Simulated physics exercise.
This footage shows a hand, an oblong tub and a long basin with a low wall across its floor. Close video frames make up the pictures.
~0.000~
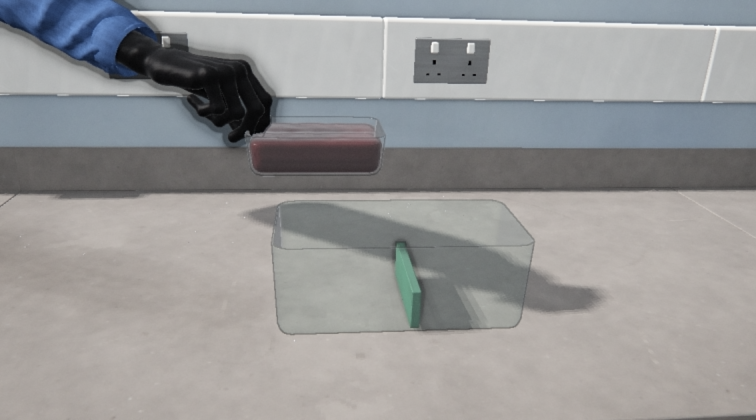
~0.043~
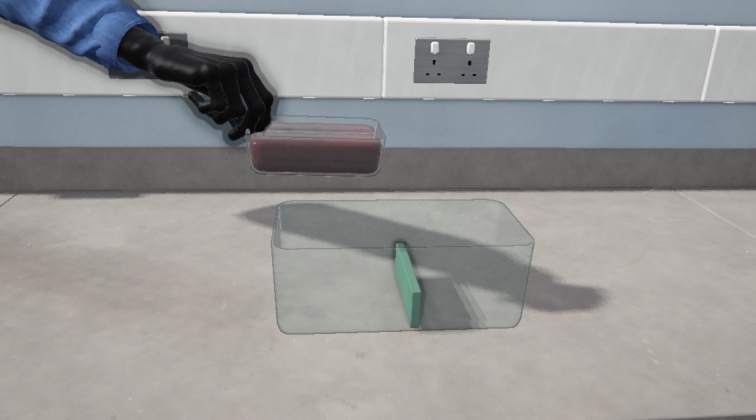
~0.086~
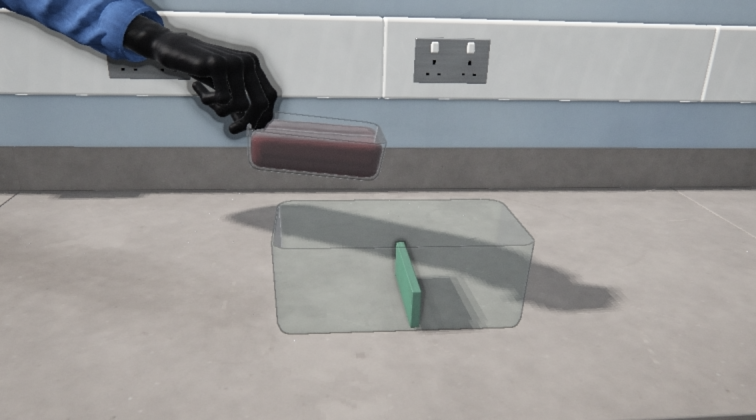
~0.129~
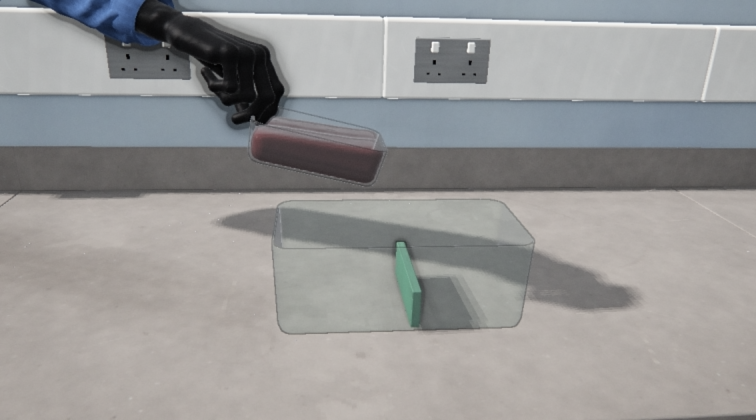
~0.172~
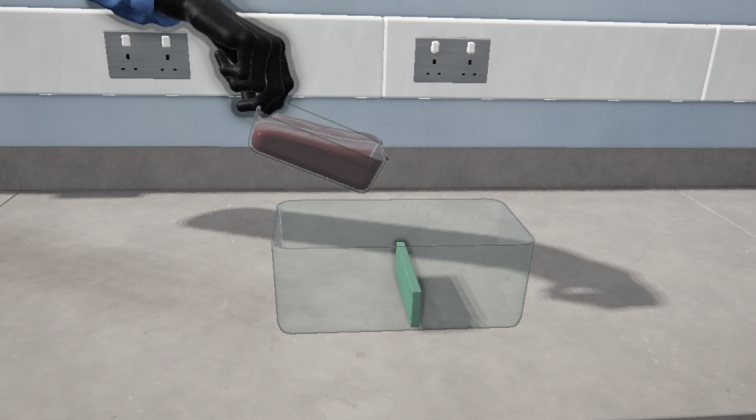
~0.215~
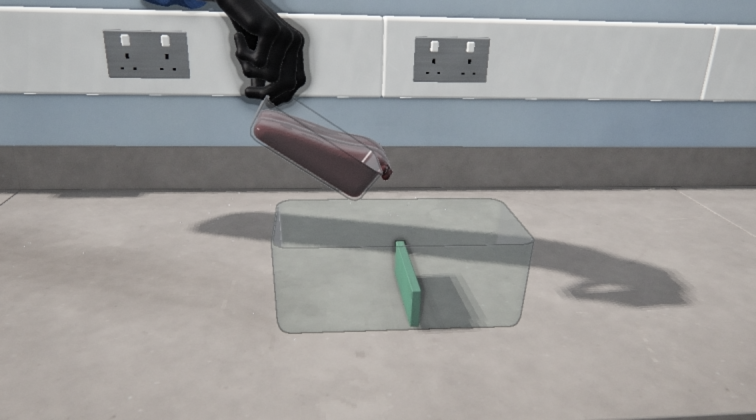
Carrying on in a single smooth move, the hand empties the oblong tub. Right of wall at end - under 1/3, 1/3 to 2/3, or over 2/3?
Well, the amount right of the wall reaches a third without passing two thirds.
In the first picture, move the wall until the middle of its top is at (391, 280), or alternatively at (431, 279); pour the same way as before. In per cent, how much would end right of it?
Estimated: 65 % first, 20 % second.
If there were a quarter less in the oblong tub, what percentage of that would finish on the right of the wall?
35 per cent.
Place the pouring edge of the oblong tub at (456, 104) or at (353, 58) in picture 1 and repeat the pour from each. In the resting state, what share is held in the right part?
Result, first then second: About 85 % and about 25 %.
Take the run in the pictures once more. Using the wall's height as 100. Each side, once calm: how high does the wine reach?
Left 20 per cent, right 30.
A moment on, the oblong tub is tipped on its side and 6 per cent is still to pour, 37 is left of the wall and 44 right of it.
Next, the oblong tub is tipped right over and 1 per cent is still to pour, 45 is left of the wall and 49 right of it.
Then the oblong tub is tipped right over and 0 per cent is still to pour, 47 is left of the wall and 50 right of it.
Later the oblong tub is tipped right over and 0 per cent is still to pour, 47 is left of the wall and 50 right of it.
At rest 47 per cent lies left of the wall, 50 right of it and 2 outside.
